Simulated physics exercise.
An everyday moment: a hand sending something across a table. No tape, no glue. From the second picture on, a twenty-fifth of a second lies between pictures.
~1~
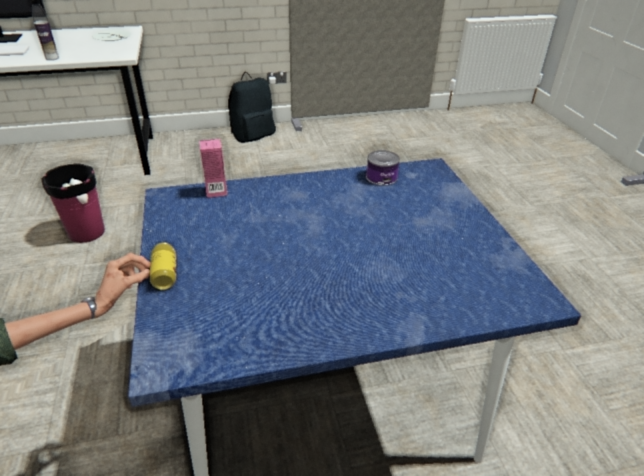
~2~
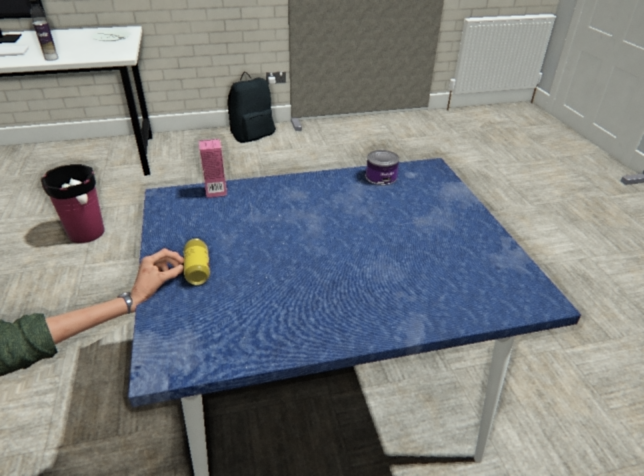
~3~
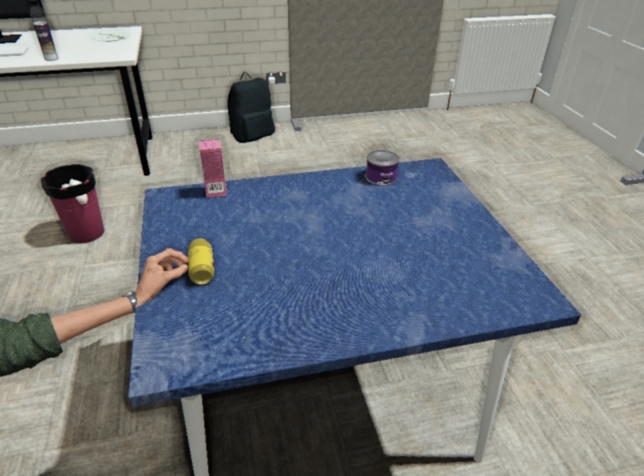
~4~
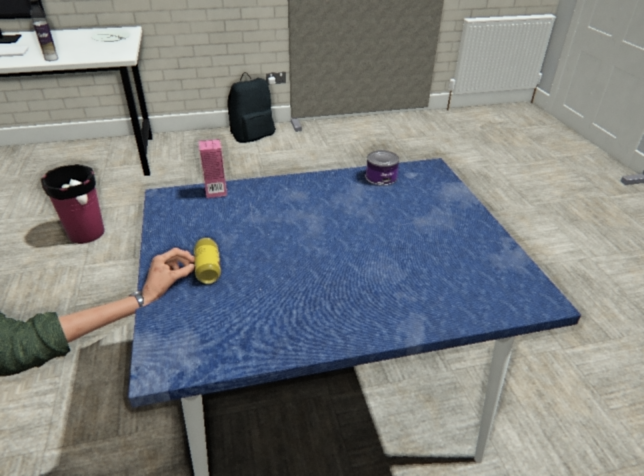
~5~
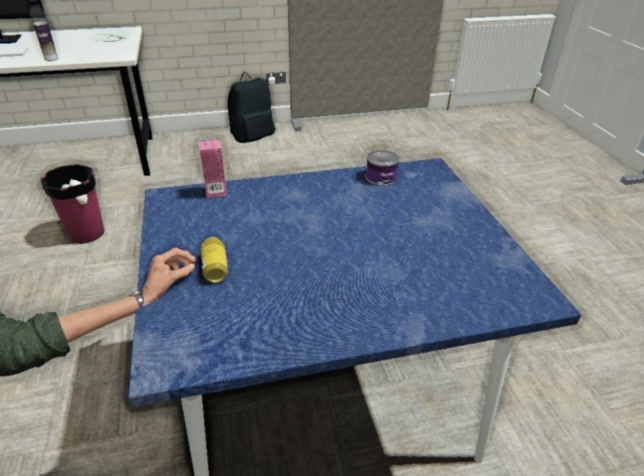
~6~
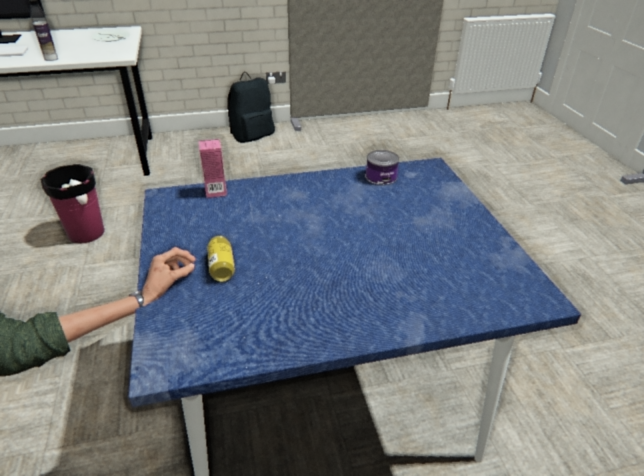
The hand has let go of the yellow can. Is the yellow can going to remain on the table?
The yellow can stays on the table.
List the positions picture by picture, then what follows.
The first frame shows under the hand; yellow can (163, 266).
The second frame shows under the hand; yellow can (196, 262).
The third frame shows under the hand; yellow can (201, 261).
The fourth frame shows yellow can (207, 261).
The fifth frame shows yellow can (214, 260) displaced a little.
The sixth frame shows yellow can (221, 259) displaced a little.
Then, 0.10 s past the last view, yellow can displaced about its own width near (236, 257).
Then, 0.30 s past the last view, yellow can displaced well along near (261, 253).
Then, 0.60 s past the last view, yellow can displaced well along near (286, 250).
Finally, moved from the start, yellow can. Final places as the last picture's camera would see them, yellow can near (297, 248).
